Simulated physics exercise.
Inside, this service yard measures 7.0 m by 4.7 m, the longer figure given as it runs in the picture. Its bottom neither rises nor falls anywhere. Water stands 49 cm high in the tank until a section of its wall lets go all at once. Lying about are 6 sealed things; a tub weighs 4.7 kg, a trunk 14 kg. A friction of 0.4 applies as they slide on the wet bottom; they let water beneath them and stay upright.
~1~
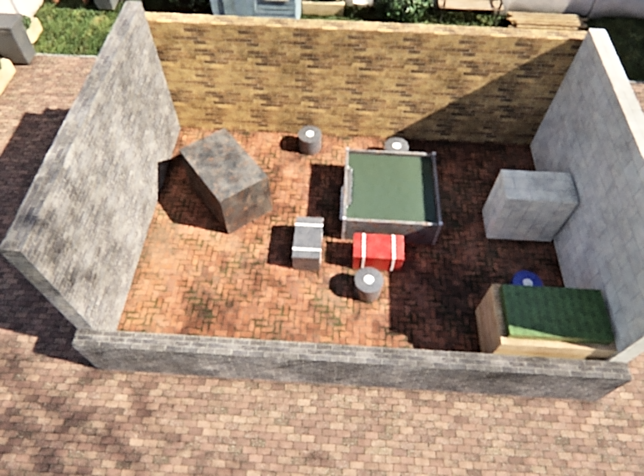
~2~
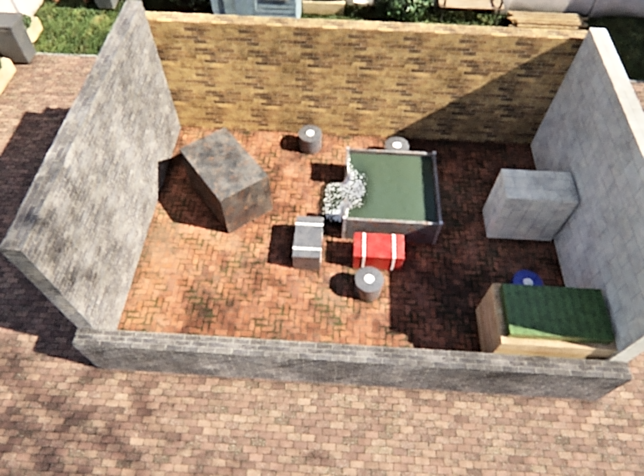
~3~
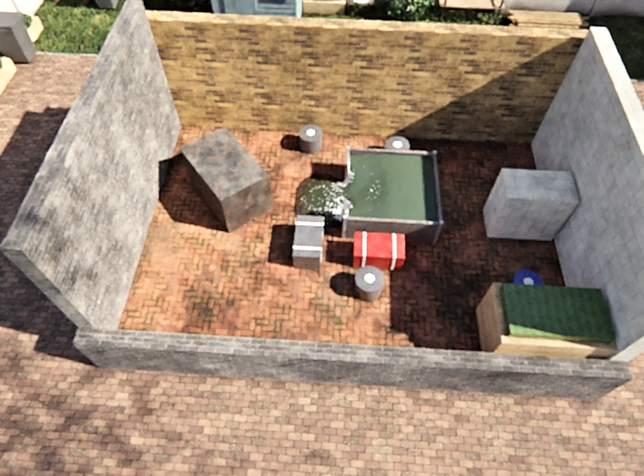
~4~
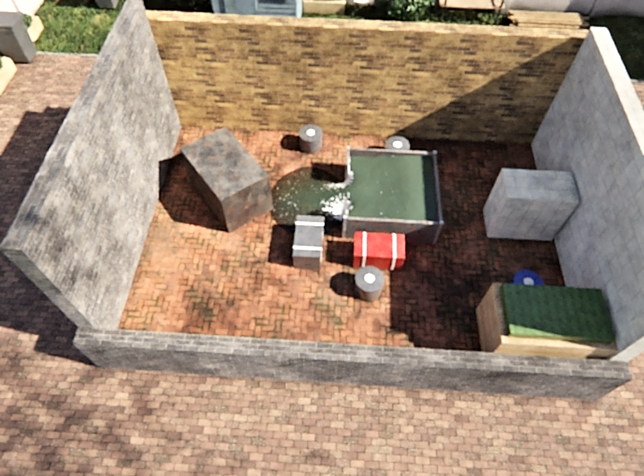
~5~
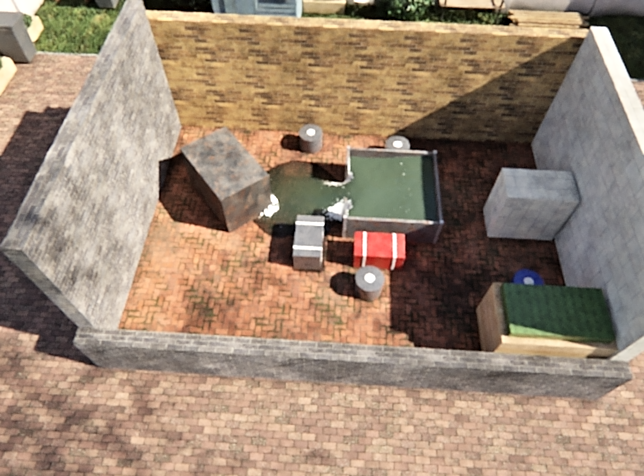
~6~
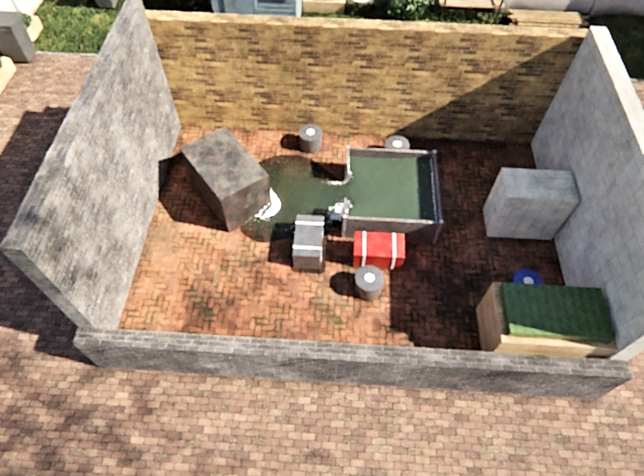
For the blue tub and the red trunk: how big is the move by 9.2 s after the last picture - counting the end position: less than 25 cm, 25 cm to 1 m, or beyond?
Final positions: The blue tub stays near its start, the red trunk stays near its start.
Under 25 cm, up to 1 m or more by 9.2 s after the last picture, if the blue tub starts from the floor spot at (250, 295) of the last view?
I'd say it lands far off.
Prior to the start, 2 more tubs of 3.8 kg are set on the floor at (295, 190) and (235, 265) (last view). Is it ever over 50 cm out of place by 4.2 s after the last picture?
Beyond the mark, beyond the mark.
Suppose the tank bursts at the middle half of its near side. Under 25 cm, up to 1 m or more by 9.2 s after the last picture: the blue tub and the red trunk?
Under that change the blue tub would be borne far and the red trunk would be borne far.
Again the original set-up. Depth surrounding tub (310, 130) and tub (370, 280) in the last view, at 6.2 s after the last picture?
First about 4 cm, second about 3 cm.
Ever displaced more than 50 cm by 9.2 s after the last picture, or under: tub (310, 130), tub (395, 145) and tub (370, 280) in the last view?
In sequence - crossed the line; crossed the line; crossed the line.
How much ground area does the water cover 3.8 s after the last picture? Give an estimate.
I'd estimate close to 16 m2.
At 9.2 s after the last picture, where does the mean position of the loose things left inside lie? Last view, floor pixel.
Centred roughly on (427, 226).
Then, 1.2 s after the last picture the blue tub is near (528, 281), 0.0 m from its start, aground; the red trunk is near (379, 244), 0.0 m from its start, aground; 0 afloat.
Then, 3.8 s after the last picture the blue tub is near (528, 281), 0.0 m from its start, aground; the red trunk is near (379, 244), 0.0 m from its start, aground; 0 afloat.
Then, 6.2 s after the last picture the blue tub is near (528, 281), 0.0 m from its start, aground; the red trunk is near (379, 244), 0.0 m from its start, aground; 1 afloat.
Then, 9.2 s after the last picture the blue tub is near (528, 281), 0.0 m from its start, aground; the red trunk is near (379, 244), 0.0 m from its start, aground; 0 afloat.
